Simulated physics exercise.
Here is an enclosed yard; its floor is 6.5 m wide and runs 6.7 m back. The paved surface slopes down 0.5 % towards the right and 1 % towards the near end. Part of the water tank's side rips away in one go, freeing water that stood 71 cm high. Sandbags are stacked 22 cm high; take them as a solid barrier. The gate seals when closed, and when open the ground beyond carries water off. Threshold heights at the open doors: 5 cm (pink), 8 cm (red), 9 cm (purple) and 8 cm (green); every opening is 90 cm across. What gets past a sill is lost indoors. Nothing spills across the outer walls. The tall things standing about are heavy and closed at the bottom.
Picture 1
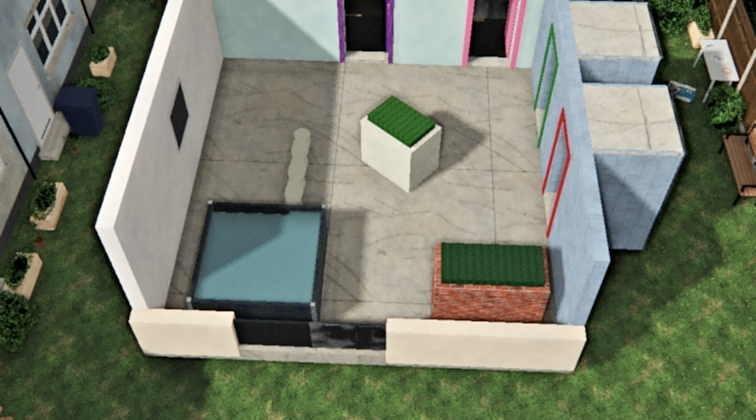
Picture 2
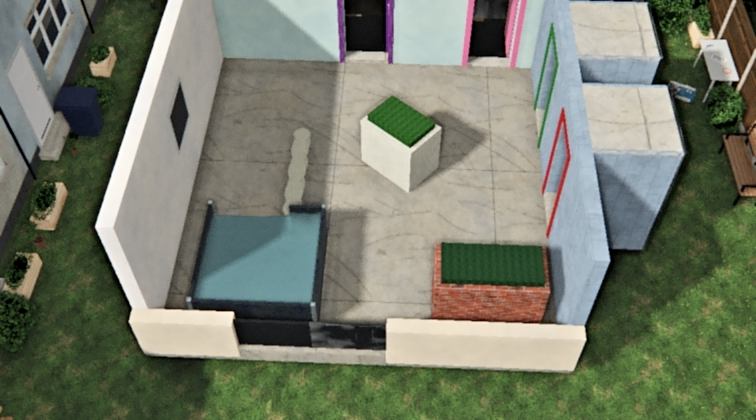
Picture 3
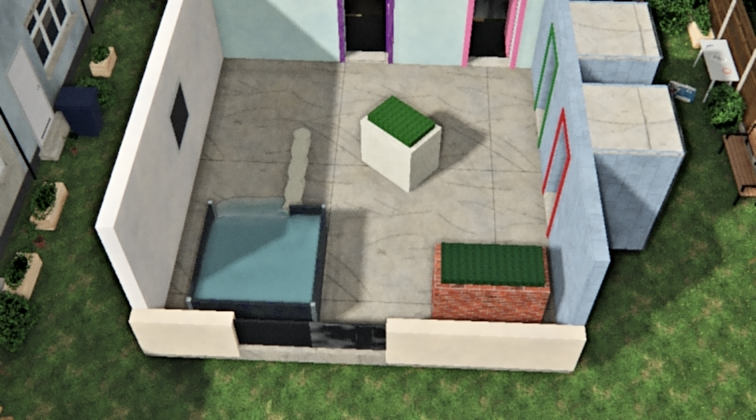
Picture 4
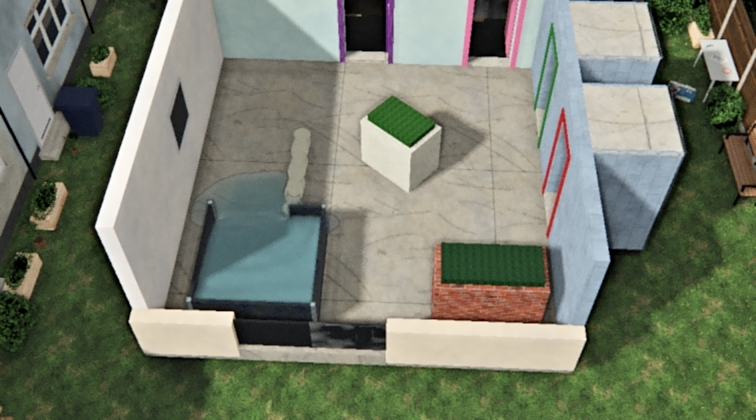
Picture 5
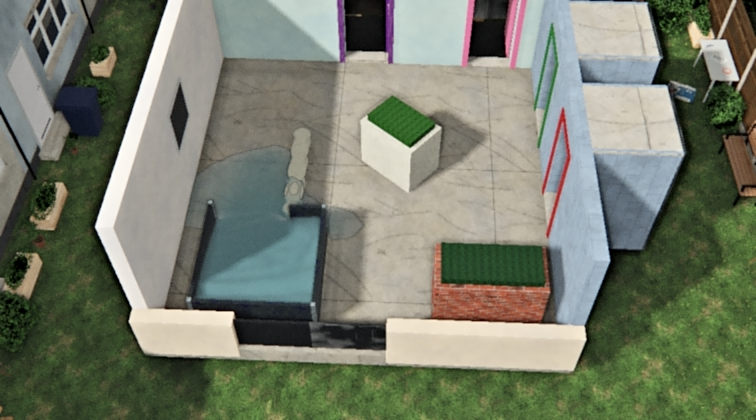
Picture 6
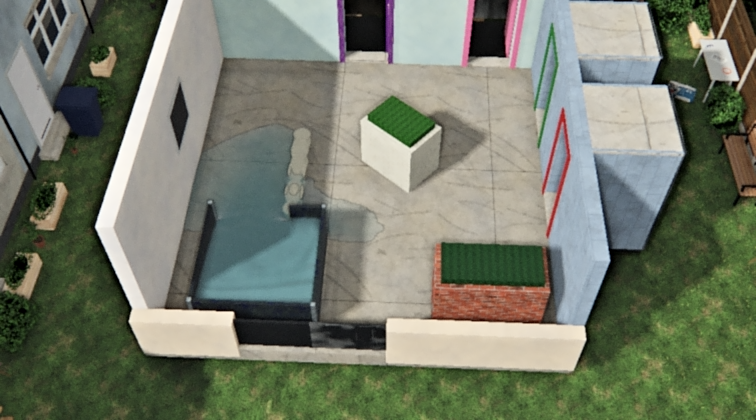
Water pours from the tank's broken far side and spreads across the paved yard around sandbags.
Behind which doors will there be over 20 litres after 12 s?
Within that time: At the pink door it passes the limit; at the red door it stays under the limit; at the purple door it does not reach the limit; at the green door it passes the limit.
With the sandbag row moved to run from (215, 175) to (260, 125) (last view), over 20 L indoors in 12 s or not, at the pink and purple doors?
Then: Pink over, purple above.
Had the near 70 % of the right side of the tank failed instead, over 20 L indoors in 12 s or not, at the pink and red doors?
Then: Pink over, red above.
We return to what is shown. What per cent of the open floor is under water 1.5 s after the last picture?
Near 30 per cent is wet.
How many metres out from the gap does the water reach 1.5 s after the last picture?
Some 4.8 m out.
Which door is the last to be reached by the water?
Last comes the green one.
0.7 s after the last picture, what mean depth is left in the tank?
Roughly 42 cm on average.
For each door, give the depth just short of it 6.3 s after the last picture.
In cm: Pink 7, red 8, purple 7, green 16.
Then, 0.7 s after the last picture water covers 25 % of the floor and is deepest (32 cm) near (246, 221); pink door not reached, red door not reached, purple door not reached, green door not reached.
Then, 1.5 s after the last picture water covers 30 % of the floor and is deepest (48 cm) near (239, 69); pink door not reached, red door not reached, purple door 4 cm at the sill, 0 L in, green door not reached.
Then, 2.8 s after the last picture water covers 40 % of the floor and is deepest (30 cm) near (250, 100); pink door not reached, red door not reached, purple door 12 cm at the sill, 1 L in, green door not reached.
Then, 6.3 s after the last picture water covers 75 % of the floor and is deepest (18 cm) near (556, 349); pink door 7 cm at the sill, 10 L in, red door 8 cm at the sill, 3 L in, purple door 7 cm at the sill, 5 L in, green door 16 cm at the sill, 63 L in.
Then, 11.3 s after the last picture water covers 95 % of the floor and is deepest (14 cm) near (390, 342); pink door 6 cm at the sill, 51 L in, red door 5 cm at the sill, 4 L in, purple door 3 cm at the sill, 6 L in, green door 7 cm at the sill, 111 L in.
